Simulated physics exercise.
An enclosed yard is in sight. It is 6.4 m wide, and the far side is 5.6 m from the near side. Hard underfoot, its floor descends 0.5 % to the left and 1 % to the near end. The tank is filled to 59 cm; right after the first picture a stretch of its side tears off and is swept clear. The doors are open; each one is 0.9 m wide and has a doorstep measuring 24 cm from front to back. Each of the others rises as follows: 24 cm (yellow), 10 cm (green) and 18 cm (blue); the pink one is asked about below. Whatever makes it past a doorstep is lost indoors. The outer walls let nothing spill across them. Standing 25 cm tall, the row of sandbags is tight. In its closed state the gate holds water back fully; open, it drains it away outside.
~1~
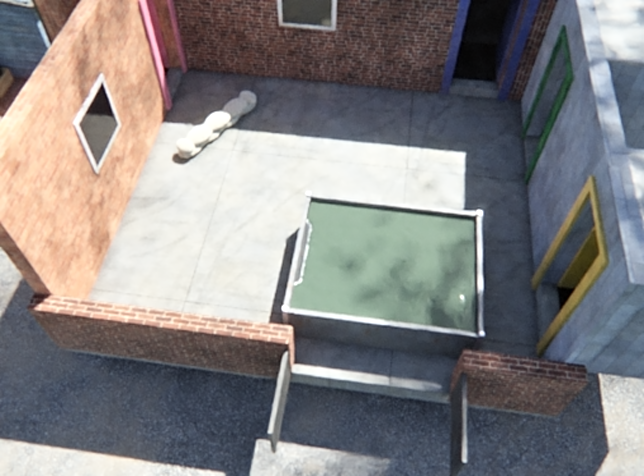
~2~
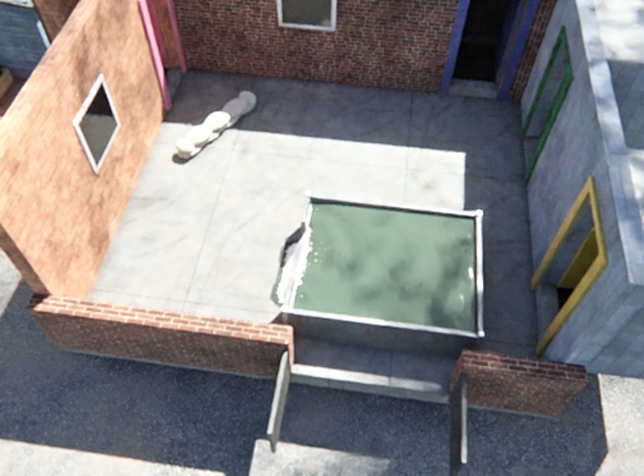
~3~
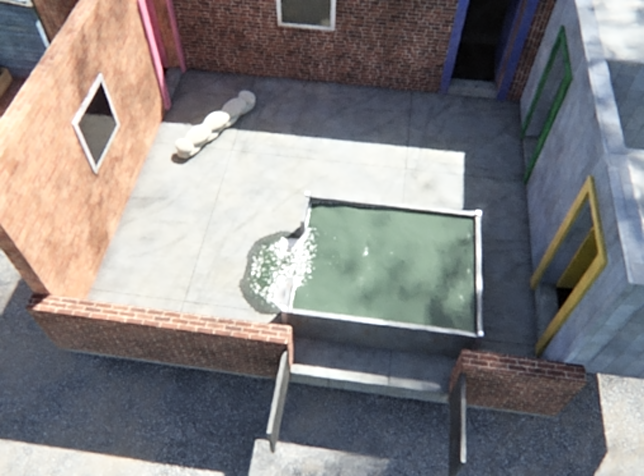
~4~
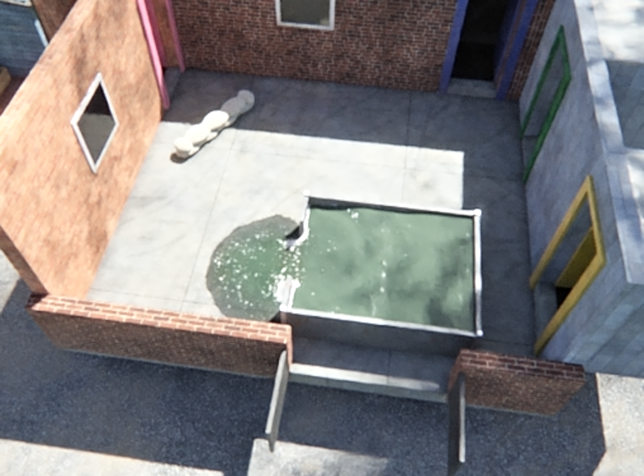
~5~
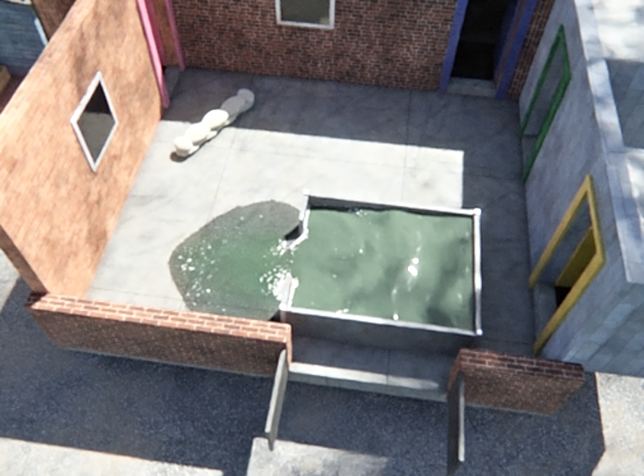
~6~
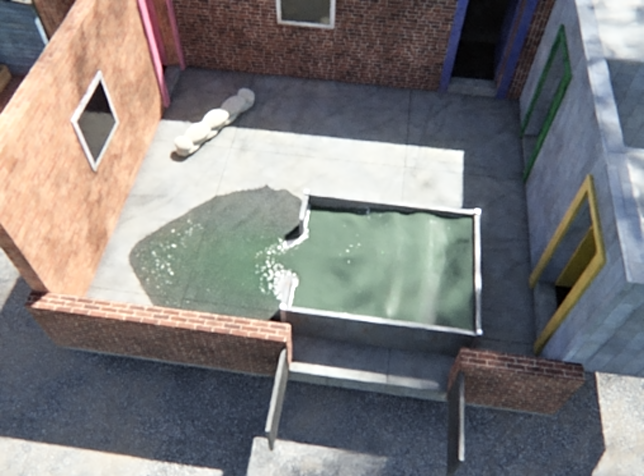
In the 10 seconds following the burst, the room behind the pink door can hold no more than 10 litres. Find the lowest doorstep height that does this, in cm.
The lowest height is about 10.5 cm.
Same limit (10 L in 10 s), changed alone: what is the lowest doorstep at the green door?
At green, about 7.5 cm.
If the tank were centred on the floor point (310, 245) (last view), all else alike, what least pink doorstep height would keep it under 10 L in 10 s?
Close to 13.5 cm would do it.
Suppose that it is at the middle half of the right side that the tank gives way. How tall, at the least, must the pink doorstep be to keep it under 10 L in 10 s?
In that case you'd want it roughly 8.0 cm high.
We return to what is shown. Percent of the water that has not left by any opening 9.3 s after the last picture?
I'd estimate some 96 in a hundred.
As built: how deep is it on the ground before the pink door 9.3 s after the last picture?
The depth there is around 10.5 cm.
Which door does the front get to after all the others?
Yellow.
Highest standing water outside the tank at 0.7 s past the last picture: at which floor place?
About (75, 324).
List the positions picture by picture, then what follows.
Still water, 59 cm deep, in the tank at (387, 262); the pink door at (166, 43) is dry, in the first picture.
Water pours out at (300, 268) and has run 0.3 m, to (278, 298); about 6 cm deep outside, 59 cm at the back, in the second picture.
The gap is at (300, 268), the front 0.7 m out at (246, 287); the back of the tank holds 59 cm, in the third picture.
Water pours out at (299, 268) and has run 1.3 m, to (212, 272); about 6 cm deep outside, 59 cm at the back, in the fourth picture.
Water pours out at (298, 266) and has run 1.9 m, to (175, 259); about 5 cm deep outside, 59 cm at the back, in the fifth picture.
The gap is at (299, 265), the front 2.5 m out at (136, 257); the back of the tank holds 59 cm; 3.0 m in a straight line remain to the pink door at (164, 41), in the sixth picture.
Then, 0.7 s after the last picture water covers 25 % of the floor, deepest (45 cm) near (75, 324); it has not reached the pink door.
Then, 2.3 s after the last picture water covers 35 % of the floor, deepest (28 cm) near (75, 324); 4 cm at the pink door, 0 litres in over its 13 cm doorstep.
Then, 9.3 s after the last picture water covers 95 % of the floor, deepest (14 cm) near (75, 324); 10 cm at the pink door, 3 litres in over its 13 cm doorstep.
At the pink door as built, the water peaked near 11 cm, 6.5 s after the last picture.
With a doorstep of 9 cm, 18 litres would have come in within the 10 s; with 12 cm, 5 litres. So under 10 litres takes about 10.5 cm.
